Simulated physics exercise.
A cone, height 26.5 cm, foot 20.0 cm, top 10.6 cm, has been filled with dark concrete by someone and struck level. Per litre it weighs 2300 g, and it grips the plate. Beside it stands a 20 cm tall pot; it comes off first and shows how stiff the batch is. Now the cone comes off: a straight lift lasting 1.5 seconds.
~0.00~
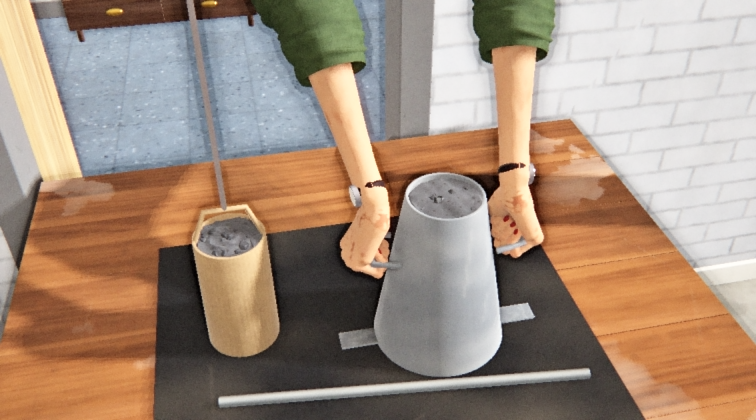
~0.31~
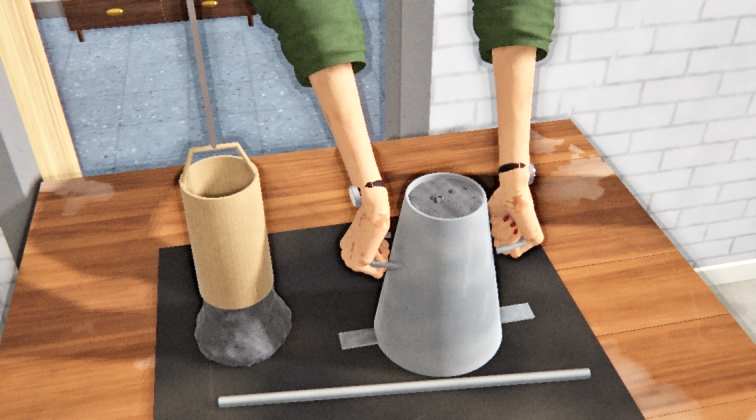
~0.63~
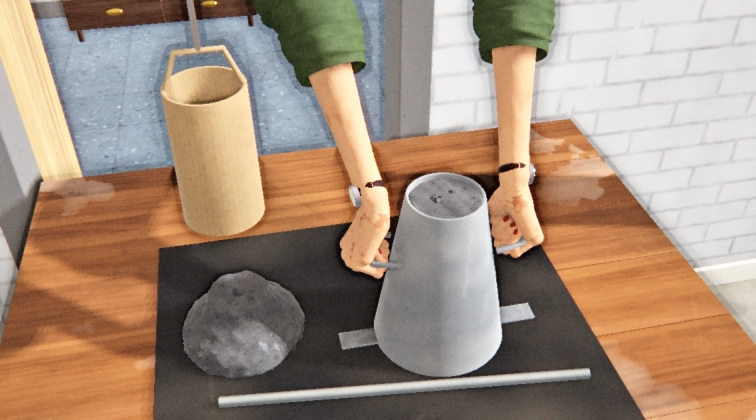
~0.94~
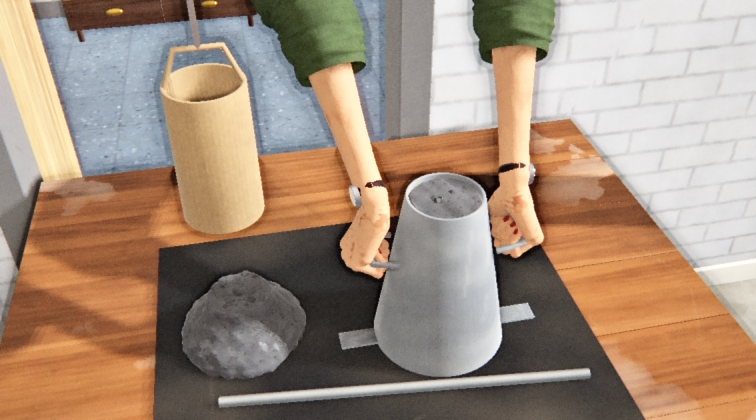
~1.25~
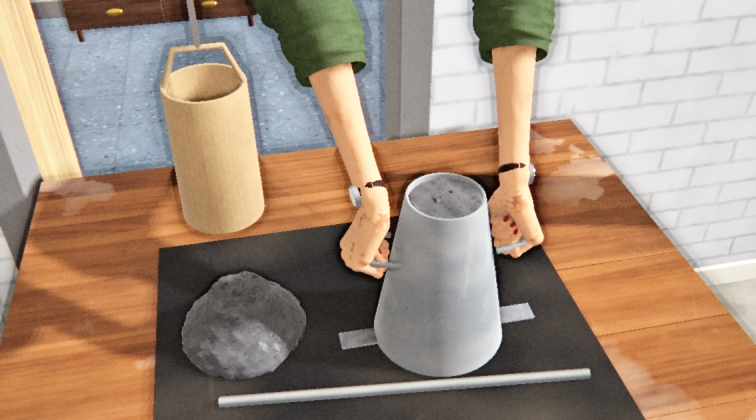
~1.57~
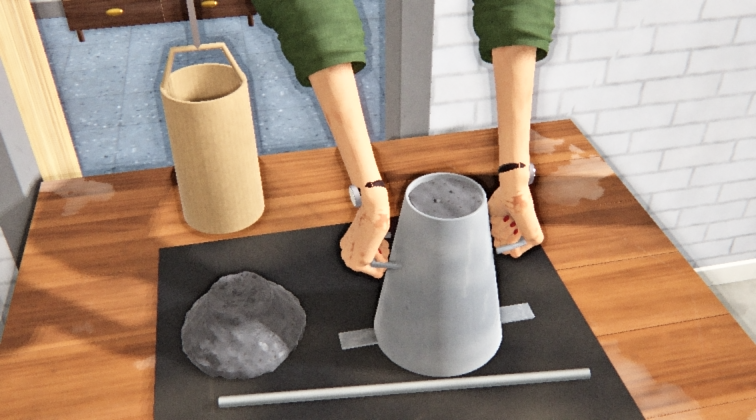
A person in green sleeves, seen from above and in front by a still camera, grips both sides of a grey metal cone on a wooden table near a white brick wall. The cone, filled with dark concrete, stands right of a filled tan pot on a black mat, with a pale rod in front. The pot rises on its rod, leaving a low, dark rounded mound, then hangs still while the hands and cone stay put.
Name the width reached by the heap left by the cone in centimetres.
I'd expect roughly 32 cm.
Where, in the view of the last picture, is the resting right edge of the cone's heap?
Position: Around (537, 341).
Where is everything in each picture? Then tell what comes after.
The first picture shows middle of the pot's mouth at (229, 237), still down; middle of the cone's top at (446, 197), not yet moved.
The second picture shows middle of the pot's mouth at (219, 178), raised 10 cm; middle of the cone's top at (446, 197), not yet moved.
The third picture shows middle of the pot's mouth at (204, 87), raised 25 cm; what the pot left 9.1 cm high and 20 cm wide, top at (238, 292); middle of the cone's top at (446, 197), not yet moved.
The fourth picture shows middle of the pot's mouth at (204, 84), raised 25 cm; what the pot left 9.1 cm high and 20 cm wide, top at (238, 292); middle of the cone's top at (446, 197), not yet moved.
The fifth picture shows middle of the pot's mouth at (204, 84), raised 25 cm; what the pot left 9.0 cm high and 20 cm wide, top at (238, 293); middle of the cone's top at (446, 197), not yet moved.
The sixth picture shows middle of the pot's mouth at (204, 84), raised 25 cm; what the pot left 9.0 cm high and 20 cm wide, top at (238, 293); middle of the cone's top at (446, 197), not yet moved.
After 1.9 s, the cone is up 5.0 cm; the dark concrete has come down 7.1 cm to 19 cm and is 24 cm wide.
After 2.3 s, the cone is up 16 cm; the dark concrete has come down 16 cm to 11 cm and is 32 cm wide.
After 2.7 s, the cone is up 27 cm; the dark concrete has come down 16 cm to 11 cm and is 32 cm wide.
After 3.1 s, the cone is clear; the dark concrete has come down 16 cm to 11 cm and is 32 cm wide.
After 3.7 s, at rest, the cone is clear; the dark concrete has come down 16 cm to 11 cm and is 32 cm wide.
